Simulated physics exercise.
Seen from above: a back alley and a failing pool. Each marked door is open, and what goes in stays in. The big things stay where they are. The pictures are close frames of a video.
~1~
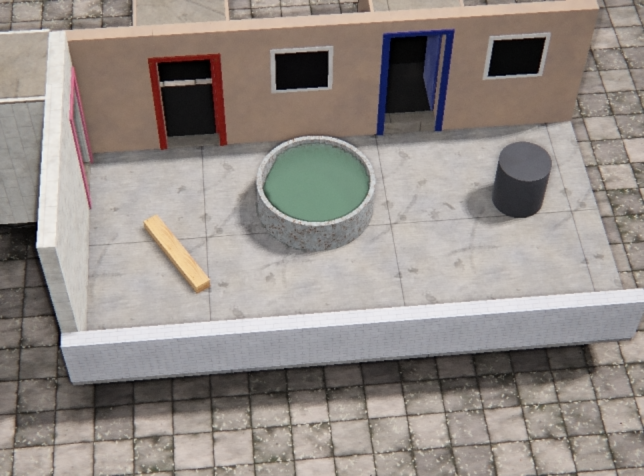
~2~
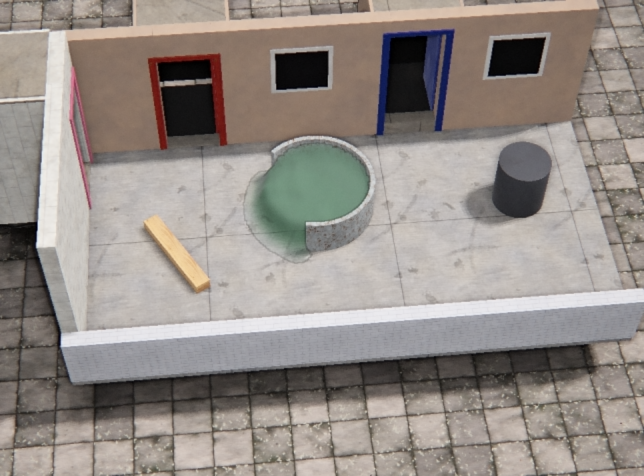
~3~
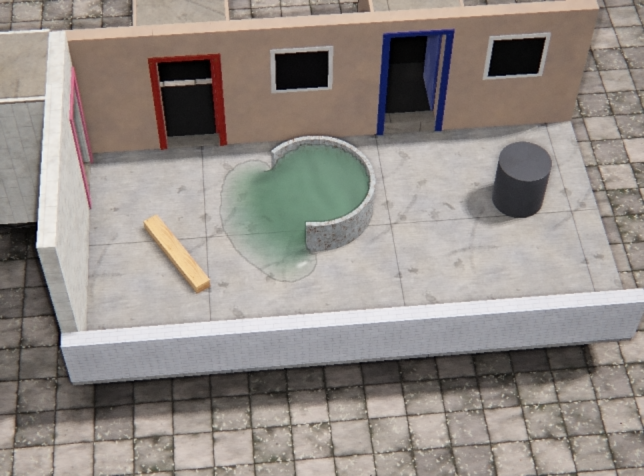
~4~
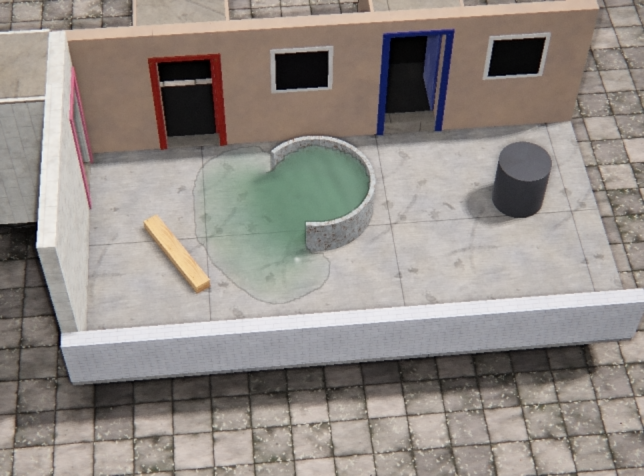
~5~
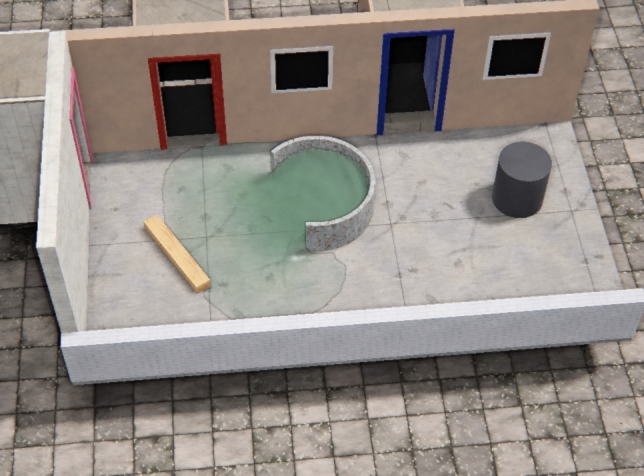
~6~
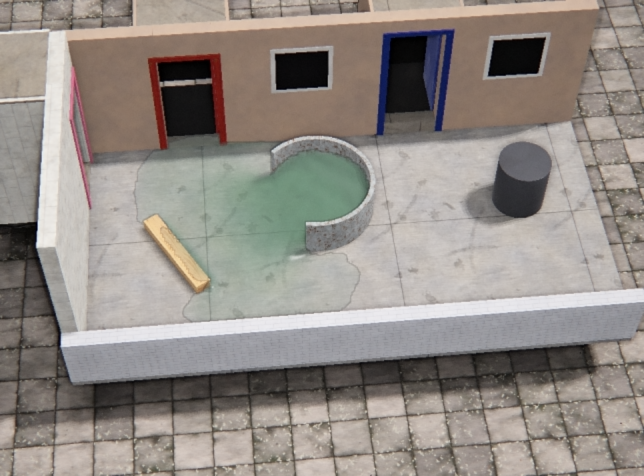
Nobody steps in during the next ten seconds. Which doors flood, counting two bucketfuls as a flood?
In the end: The blue door admits no more than that; the red door lets in a lot; the pink door lets in a lot.
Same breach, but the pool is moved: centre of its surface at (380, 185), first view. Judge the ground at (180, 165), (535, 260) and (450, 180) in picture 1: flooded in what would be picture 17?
One after the other: Awash, not flooded, dry.
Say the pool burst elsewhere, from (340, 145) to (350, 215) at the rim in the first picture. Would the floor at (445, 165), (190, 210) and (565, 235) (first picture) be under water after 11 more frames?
In that order: Covered, clear, flooded.
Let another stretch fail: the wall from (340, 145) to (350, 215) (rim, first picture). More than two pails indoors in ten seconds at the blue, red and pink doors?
Then: Blue lets less in; red holds; pink stays under.
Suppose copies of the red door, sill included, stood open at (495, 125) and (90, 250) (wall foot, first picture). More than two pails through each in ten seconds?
As listed: Holds, takes more.
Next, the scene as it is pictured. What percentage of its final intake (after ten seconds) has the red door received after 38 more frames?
Near 70 in a hundred.
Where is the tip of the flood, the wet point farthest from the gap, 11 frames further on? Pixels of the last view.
Around (87, 359).
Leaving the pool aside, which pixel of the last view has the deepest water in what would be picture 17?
Close to (102, 160).
A moment on, water covers 35 % of the floor; the blue door not reached, the red door under two buckets in, the pink door under two buckets in.
Next, water covers 40 % of the floor; the blue door not reached, the red door over two buckets in, the pink door over two buckets in.
Then, water covers 45 % of the floor; the blue door not reached, the red door over two buckets in, the pink door far over two buckets in.
Later, water covers 60 % of the floor; the blue door not reached, the red door far over two buckets in, the pink door far over two buckets in.
In the end, water covers 85 % of the floor; the blue door wet at the sill, nothing in, the red door far over two buckets in, the pink door far over two buckets in.
